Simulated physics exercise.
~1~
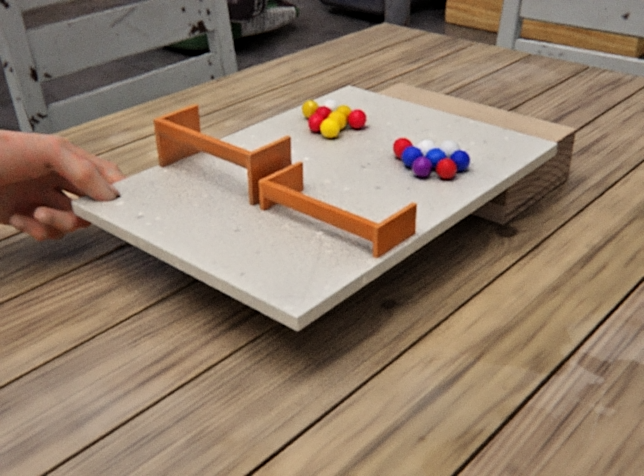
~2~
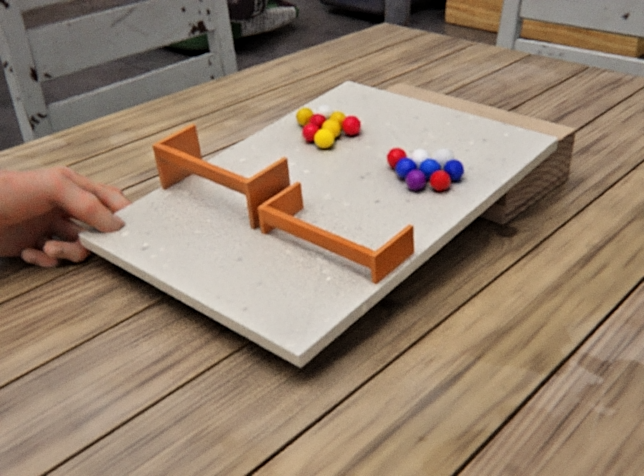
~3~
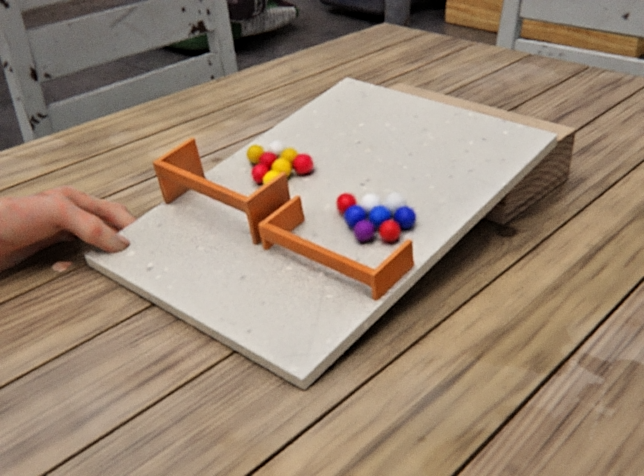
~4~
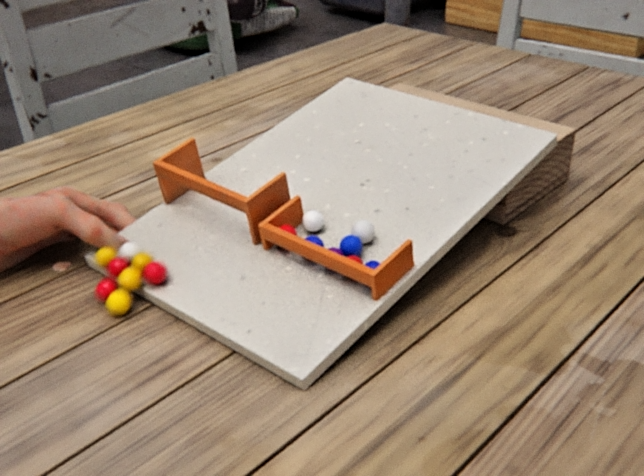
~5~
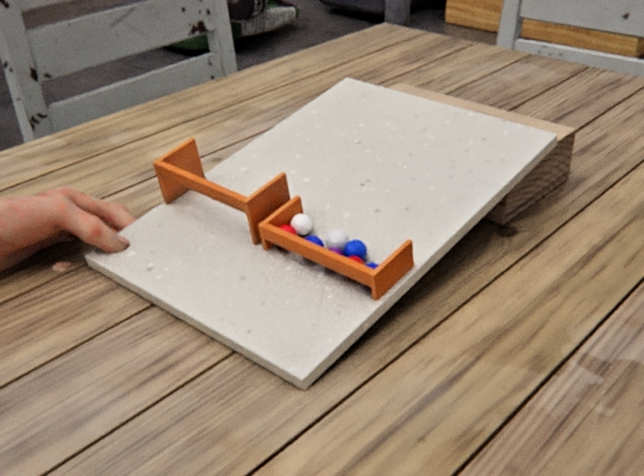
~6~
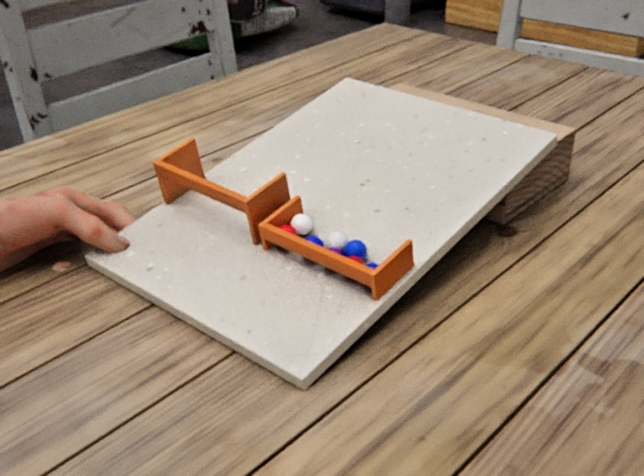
On a wooden table, a hand lowered the free end of a pale board, and two clusters of colourful balls rolled down toward orange bars; the farther cluster slipped past its bar and out of sight, while the nearer stayed gathered behind its own.
